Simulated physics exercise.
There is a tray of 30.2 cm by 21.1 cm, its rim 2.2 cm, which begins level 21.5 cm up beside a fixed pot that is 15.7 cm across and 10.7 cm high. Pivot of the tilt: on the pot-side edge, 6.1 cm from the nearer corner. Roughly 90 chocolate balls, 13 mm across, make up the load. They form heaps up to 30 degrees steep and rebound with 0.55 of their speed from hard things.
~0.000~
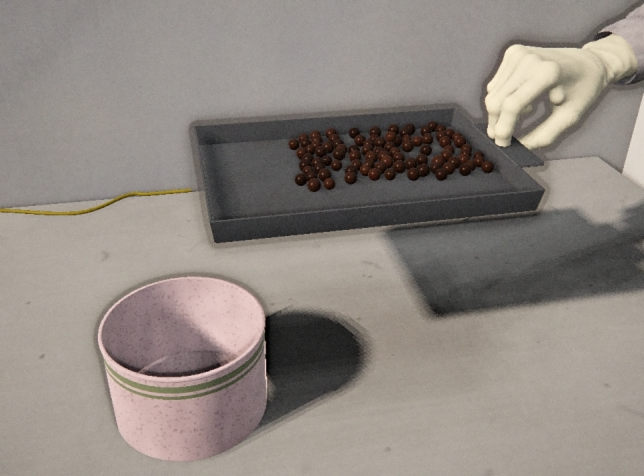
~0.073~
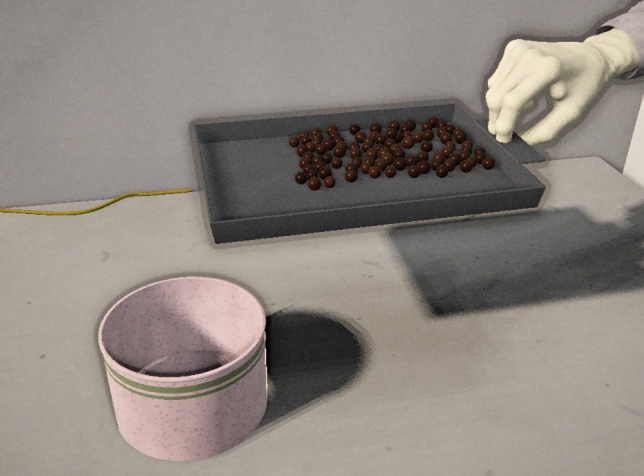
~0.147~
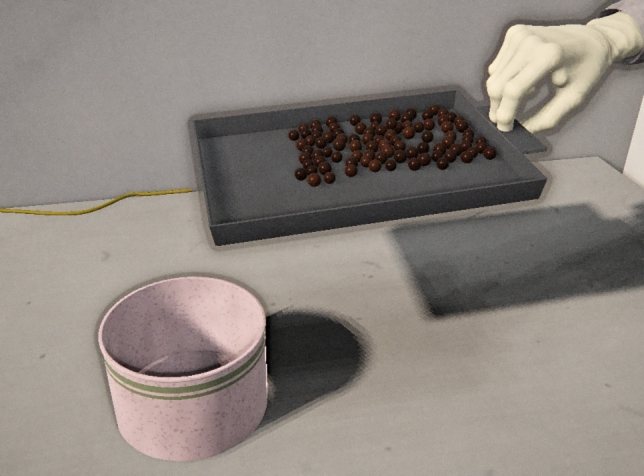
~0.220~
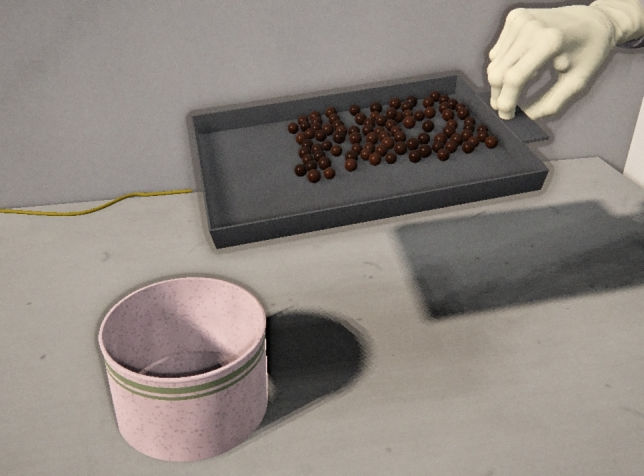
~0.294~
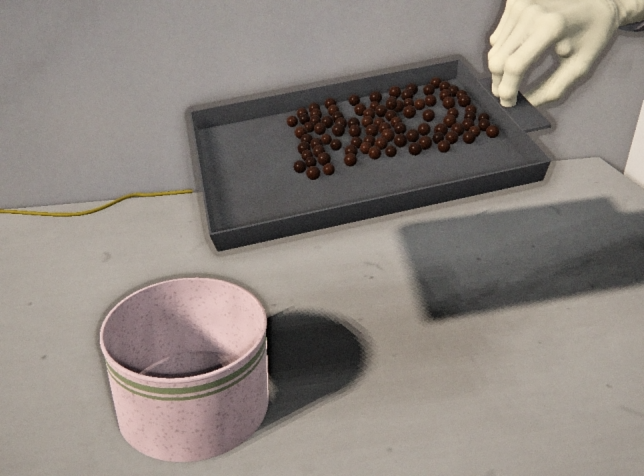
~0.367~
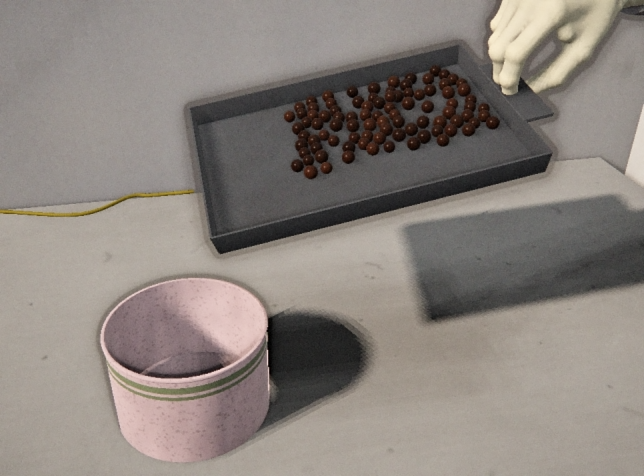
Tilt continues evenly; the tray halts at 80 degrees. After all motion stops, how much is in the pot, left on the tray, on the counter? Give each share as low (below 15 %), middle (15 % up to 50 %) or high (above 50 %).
Pot - low, tray - high, counter - low.
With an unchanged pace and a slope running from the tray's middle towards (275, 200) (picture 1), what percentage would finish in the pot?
About 15 per cent.
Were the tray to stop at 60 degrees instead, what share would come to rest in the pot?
It would land at about 5 percent.
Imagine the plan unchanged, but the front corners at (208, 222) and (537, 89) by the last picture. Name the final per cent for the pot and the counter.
Pot: 5, counter: 5.
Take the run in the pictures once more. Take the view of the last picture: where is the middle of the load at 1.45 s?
Around (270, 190).
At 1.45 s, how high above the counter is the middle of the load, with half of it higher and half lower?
About 26 cm.
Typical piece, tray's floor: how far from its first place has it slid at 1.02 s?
It has moved some 14 cm from its start.
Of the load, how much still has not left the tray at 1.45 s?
95%, roughly.
After 1.02 s, tilt 45 degrees; the tray holds 100 %, the pot 0 %.
After 1.45 s, tilt 66 degrees; the tray holds 95 %, the pot 5 %.
After 1.96 s, tilt 80 degrees; the tray holds 90 %, the pot 5 %.
By 2.6 s all is still; pot 5 %, tray 90 %, counter 0 %.
